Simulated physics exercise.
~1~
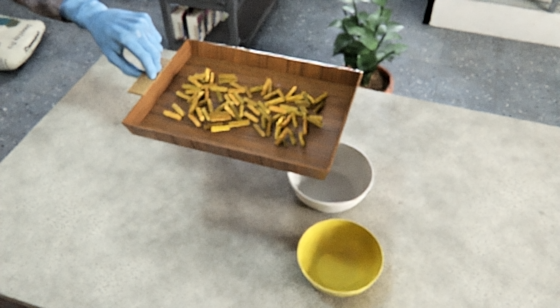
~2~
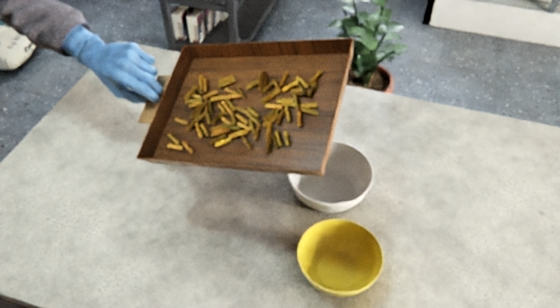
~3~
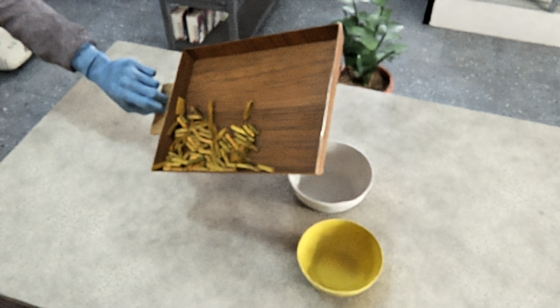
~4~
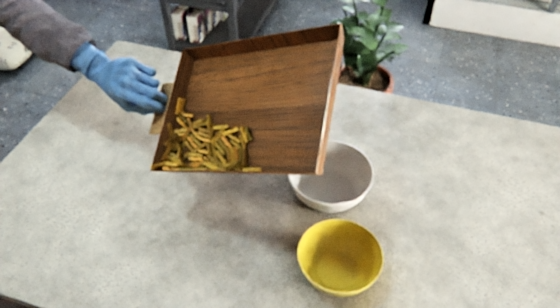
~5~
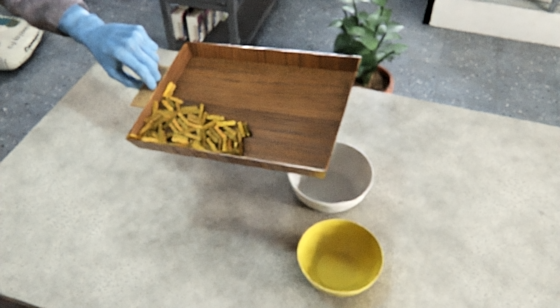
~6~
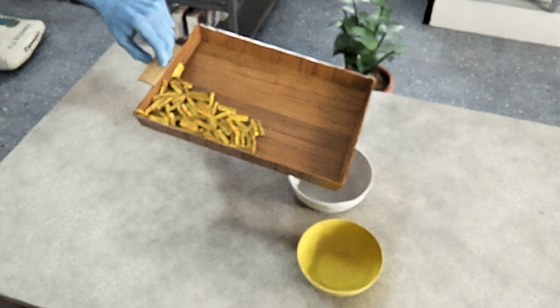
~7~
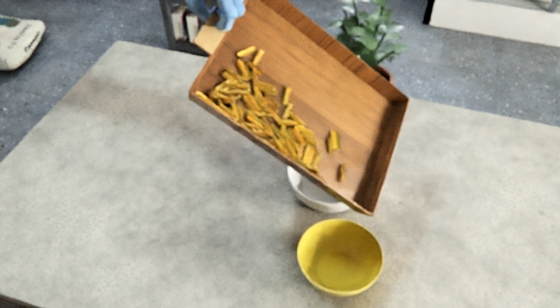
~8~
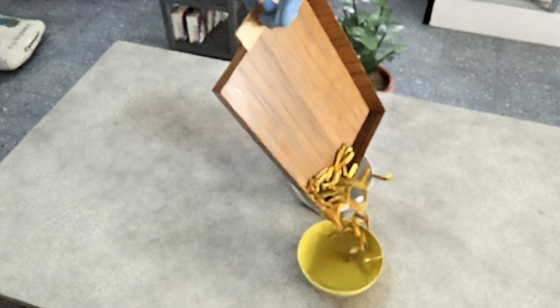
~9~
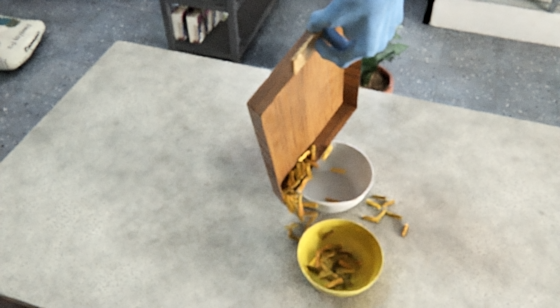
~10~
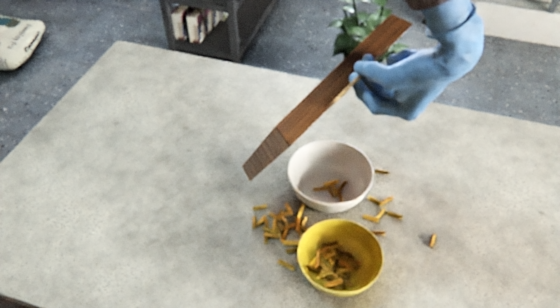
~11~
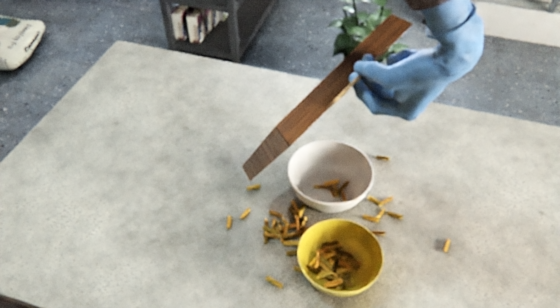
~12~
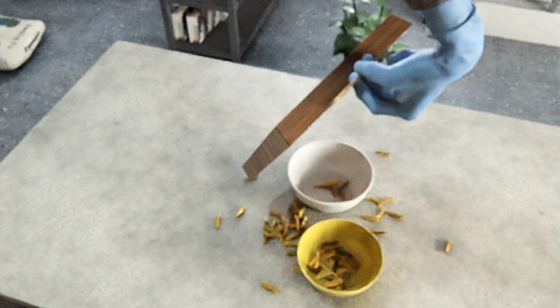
In the video, a gloved hand tilts a wooden tray of dry pasta one way, levels it, then moves right and tips it steeply over two bowls, leaving many pieces scattered on the table, many in the yellow bowl and a few in the white one.
